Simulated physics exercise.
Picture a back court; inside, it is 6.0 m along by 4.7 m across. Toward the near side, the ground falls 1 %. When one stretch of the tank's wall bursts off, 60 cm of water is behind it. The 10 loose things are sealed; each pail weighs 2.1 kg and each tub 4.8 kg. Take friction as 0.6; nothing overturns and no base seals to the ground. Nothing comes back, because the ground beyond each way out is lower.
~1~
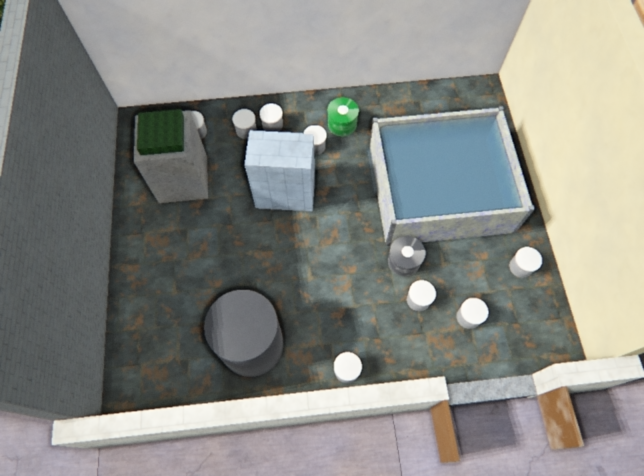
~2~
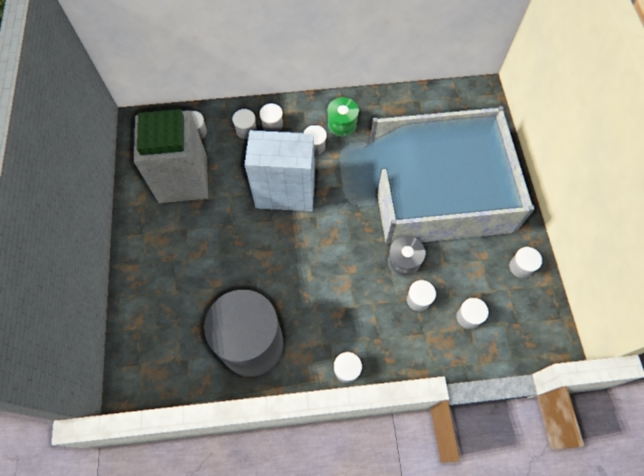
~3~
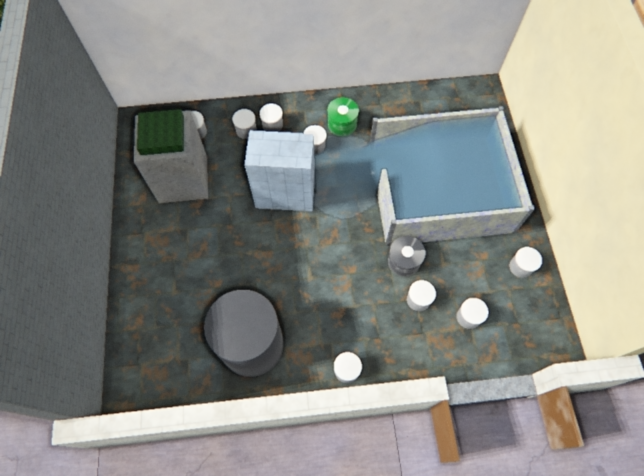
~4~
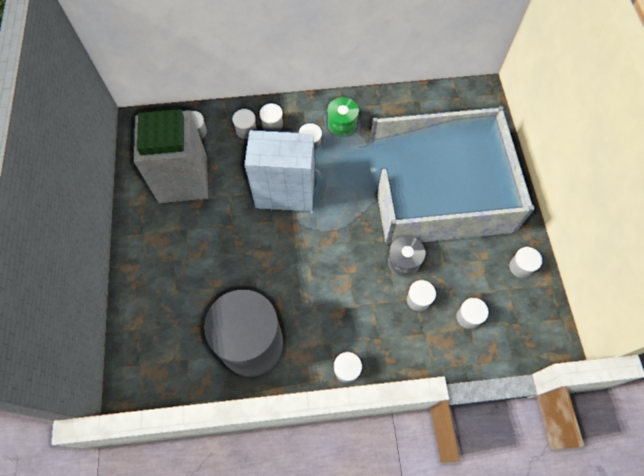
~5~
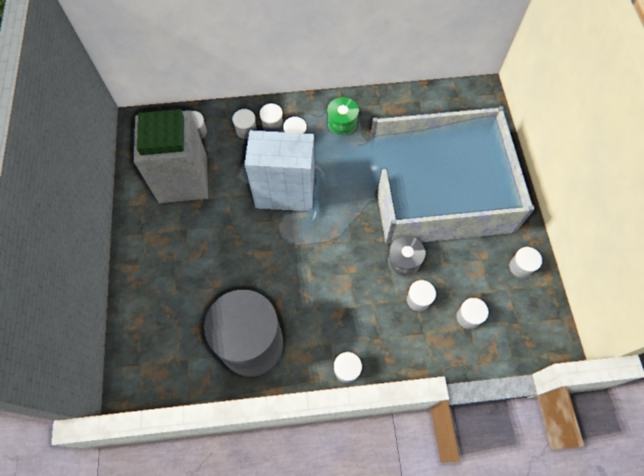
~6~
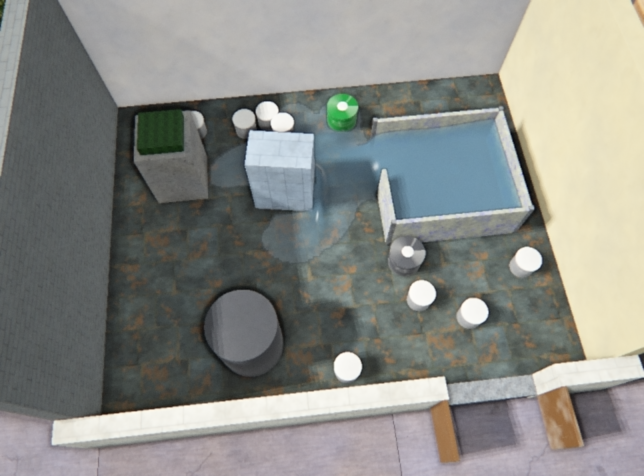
A walled back court with a mottled dark floor is seen from high above by a still camera. A blue-water tank stands at right, a pale block and a green tub near the back wall, a green-topped grey block at left, a dark cylinder in front, and small white cylinders around. The tank's left side opens, water spreads leftward around the pale block, and a white cylinder behind it slides left towards others.
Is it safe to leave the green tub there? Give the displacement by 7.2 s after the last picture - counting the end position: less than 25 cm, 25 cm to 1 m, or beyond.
It will be left a little way off.
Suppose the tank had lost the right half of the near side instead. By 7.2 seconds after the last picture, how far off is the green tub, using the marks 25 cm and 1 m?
If that happened, the green tub does not really move.
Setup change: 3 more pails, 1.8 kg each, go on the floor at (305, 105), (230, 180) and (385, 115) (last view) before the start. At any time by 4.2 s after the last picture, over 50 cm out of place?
The first one ends up beyond that, the second beyond that, the third inside that.
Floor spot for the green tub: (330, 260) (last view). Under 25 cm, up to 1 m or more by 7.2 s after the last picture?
Outcome: It is taken a long way.
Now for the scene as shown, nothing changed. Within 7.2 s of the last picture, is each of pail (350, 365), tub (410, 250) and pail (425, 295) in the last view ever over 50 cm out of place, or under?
Results in listed order: Exceeds / falls short / exceeds.
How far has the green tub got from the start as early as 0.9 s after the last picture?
About 50 cm.
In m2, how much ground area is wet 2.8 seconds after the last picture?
Around 20 m2 of it.
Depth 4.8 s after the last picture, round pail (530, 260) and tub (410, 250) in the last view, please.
Roughly 0 and 1 cm.
Then, 0.9 s after the last picture the green tub is near (341, 84), 0.5 m from its start, aground; 0 of 10 are out; 4 afloat.
Then, 2.8 s after the last picture the green tub is near (350, 90), 0.4 m from its start, aground; 0 of 10 are out; 5 afloat.
Then, 4.8 s after the last picture the green tub is near (361, 96), 0.4 m from its start, aground; 0 of 10 are out; 5 afloat.
Then, 7.2 s after the last picture the green tub is near (368, 100), 0.4 m from its start, aground; 0 of 10 are out; 8 afloat.
